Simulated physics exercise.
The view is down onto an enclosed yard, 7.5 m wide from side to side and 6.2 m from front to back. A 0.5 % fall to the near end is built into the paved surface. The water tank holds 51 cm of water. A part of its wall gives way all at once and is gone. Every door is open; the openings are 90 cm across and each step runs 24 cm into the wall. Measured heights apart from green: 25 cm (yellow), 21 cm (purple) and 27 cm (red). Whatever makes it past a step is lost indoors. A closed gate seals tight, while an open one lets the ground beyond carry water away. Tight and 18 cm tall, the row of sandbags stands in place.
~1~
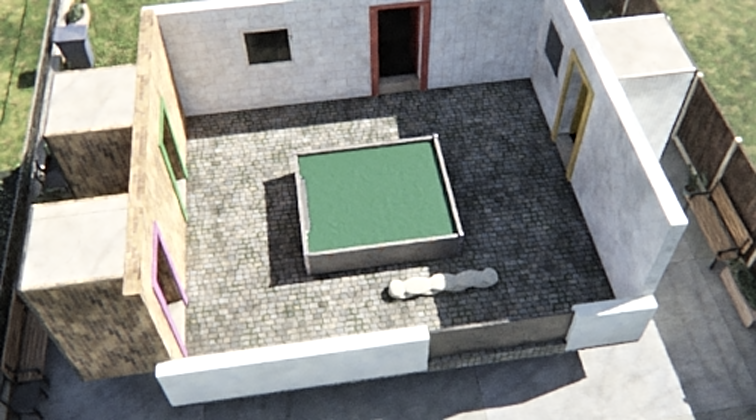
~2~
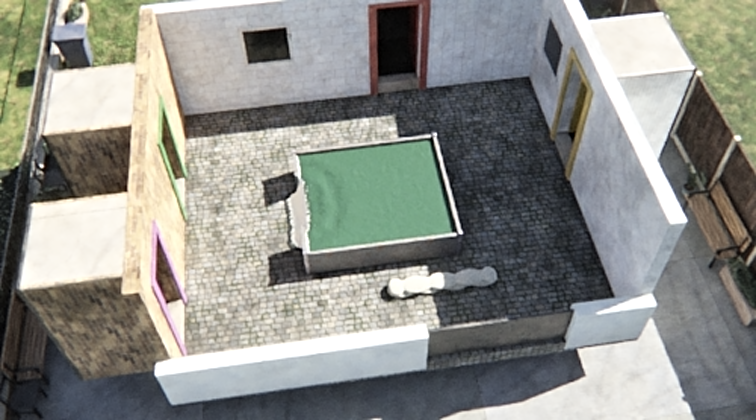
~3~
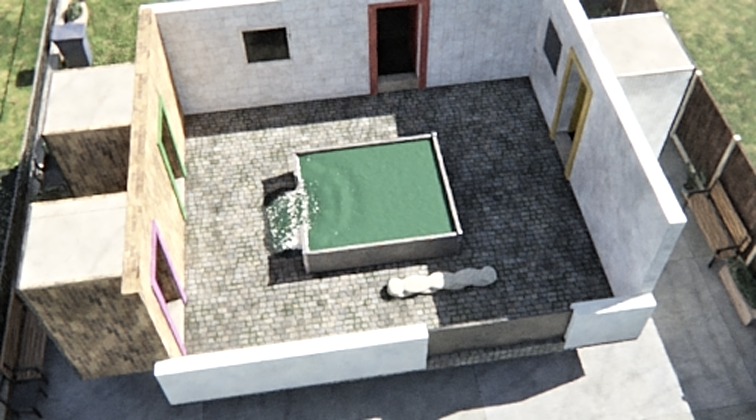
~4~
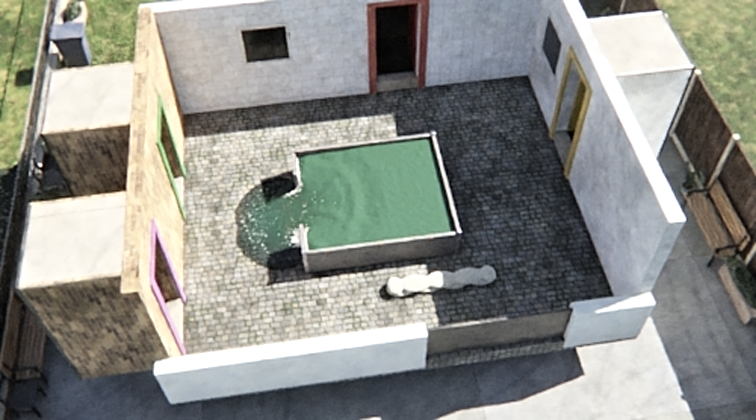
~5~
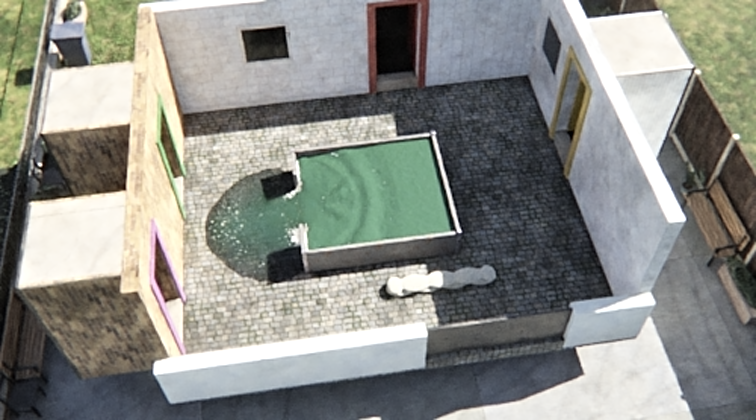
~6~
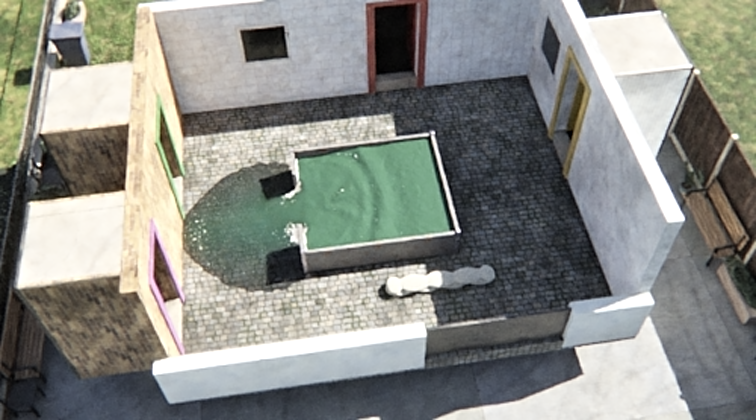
A raised rectangular tank of green water stands in a walled, paved yard, seen from high above by a still camera. Green and purple openings mark the brown left wall, a red doorway the back and a yellow one the right, with pale sandbags lying in front of the tank. The tank's left side breaks open, and water pours out, fanning leftward over the paving in a widening, rounded sheet while ripples curve across the tank.
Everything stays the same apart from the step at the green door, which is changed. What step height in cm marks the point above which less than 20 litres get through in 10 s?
The point is around 21 cm.
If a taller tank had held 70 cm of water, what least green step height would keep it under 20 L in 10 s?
Then a height close to 30 cm.
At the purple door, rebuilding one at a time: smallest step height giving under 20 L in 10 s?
The purple door needs around 12.0 cm.
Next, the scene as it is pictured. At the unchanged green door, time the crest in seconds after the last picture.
It peaks around 2.0 s.
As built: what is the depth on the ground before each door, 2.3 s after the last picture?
Lab note, cm: Yellow 0; purple 15; green 22; red 0.
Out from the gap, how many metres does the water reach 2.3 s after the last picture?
Around 3.8 m out.
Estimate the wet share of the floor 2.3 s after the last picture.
Roughly 25 percent of the floor.
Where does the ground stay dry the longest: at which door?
Yellow.
Then, 0.7 s after the last picture water covers 15 % of the floor, deepest (28 cm) near (183, 240); 20 cm at the green door, 13 litres in over its 7 cm step.
Then, 2.3 s after the last picture water covers 25 % of the floor, deepest (30 cm) near (182, 381); 22 cm at the green door, 144 litres in over its 7 cm step.
Then, 9.3 s after the last picture water covers 95 % of the floor, deepest (13 cm) near (596, 323); 10 cm at the green door, 323 litres in over its 7 cm step.
At the green door as built, the water peaked near 23 cm, 2.1 s after the last picture.
With a step of 18 cm, 45 litres would have come in within the 10 s; with 24 cm, 6 litres. So under 20 litres takes about 21 cm.
